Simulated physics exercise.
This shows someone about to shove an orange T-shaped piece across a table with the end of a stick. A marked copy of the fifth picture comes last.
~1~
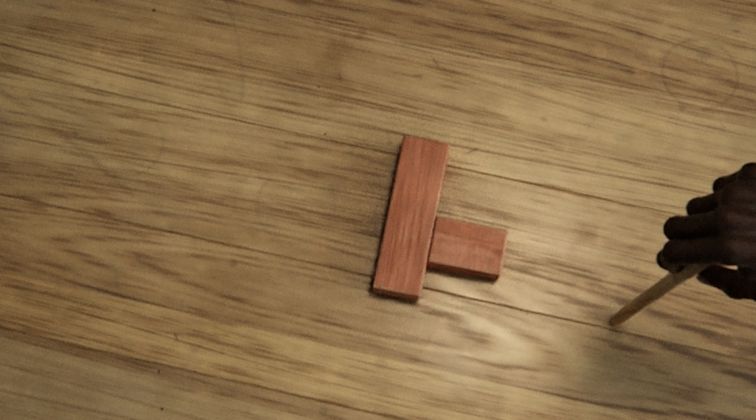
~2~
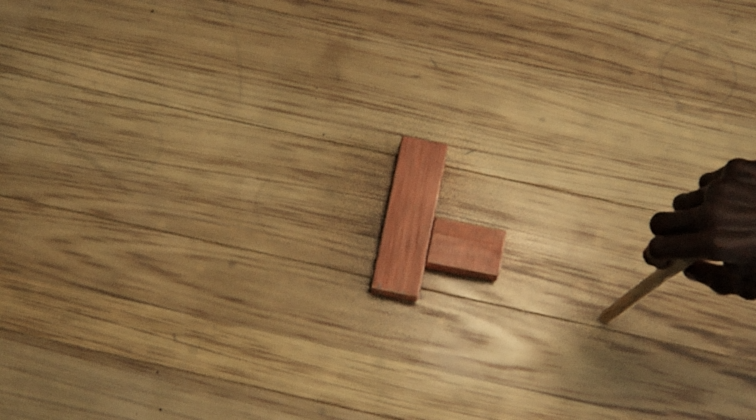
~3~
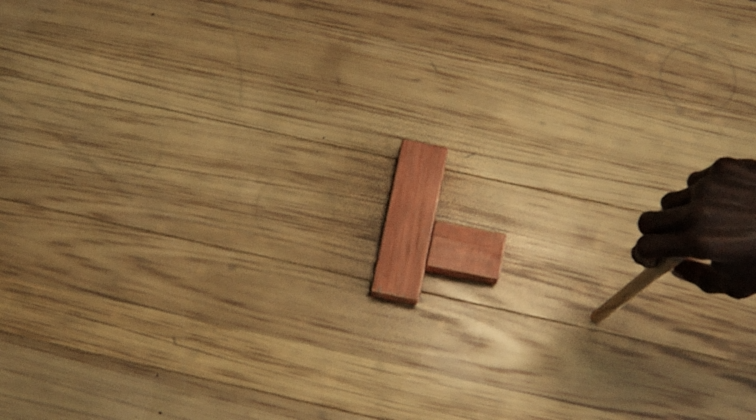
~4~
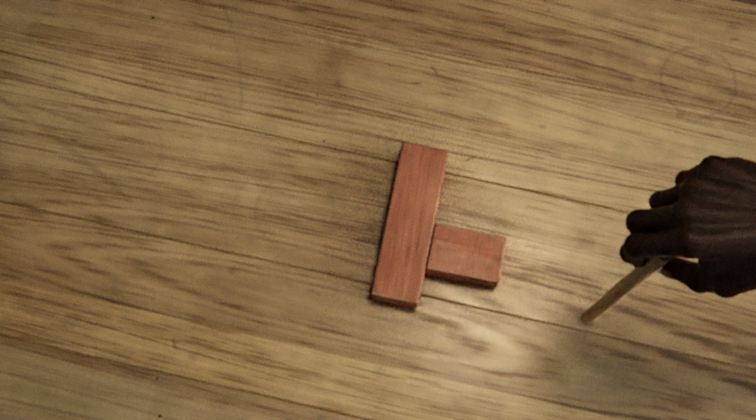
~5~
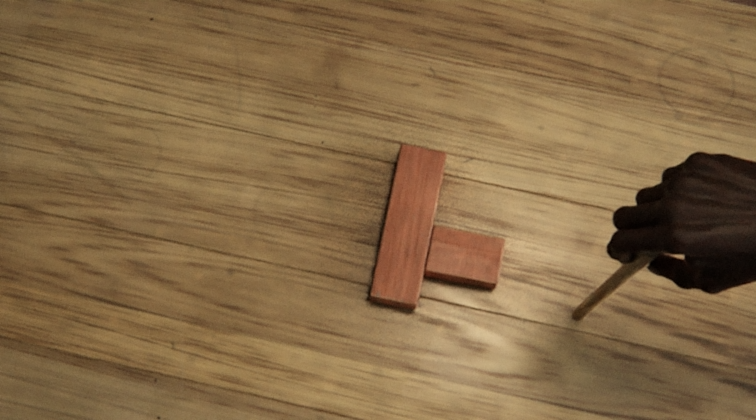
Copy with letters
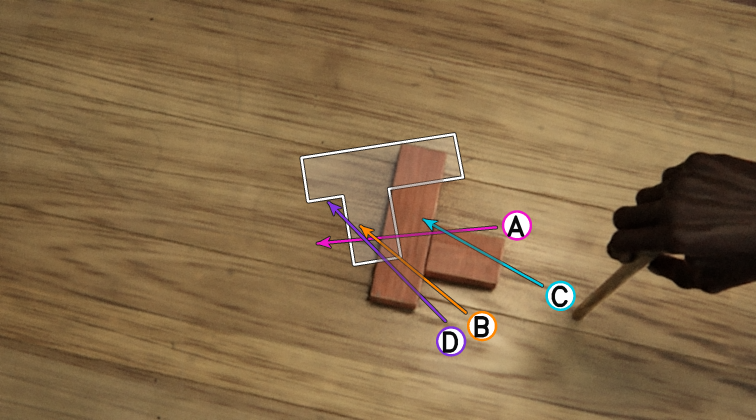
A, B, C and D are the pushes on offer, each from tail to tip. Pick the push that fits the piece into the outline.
Push along D.
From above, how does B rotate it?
Clockwise.
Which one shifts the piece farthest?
Stroke A.
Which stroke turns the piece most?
Stroke D.
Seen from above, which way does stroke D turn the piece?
Clockwise.
On the copy, A from (496, 227) to (317, 243); B from (466, 313) to (360, 226); C from (542, 286) to (423, 219); D from (445, 321) to (329, 202).
On D. First, foot of the stick (402, 277), piece (398, 213).
Then, foot of the stick (360, 235), piece (387, 177).
Finally, foot of the stick (329, 203), piece (379, 160); it fills the outline.
By contrast, A leaves the piece out of the outline, at (299, 265); B leaves the piece out of the outline, at (384, 168); C leaves the piece out of the outline, at (319, 202).
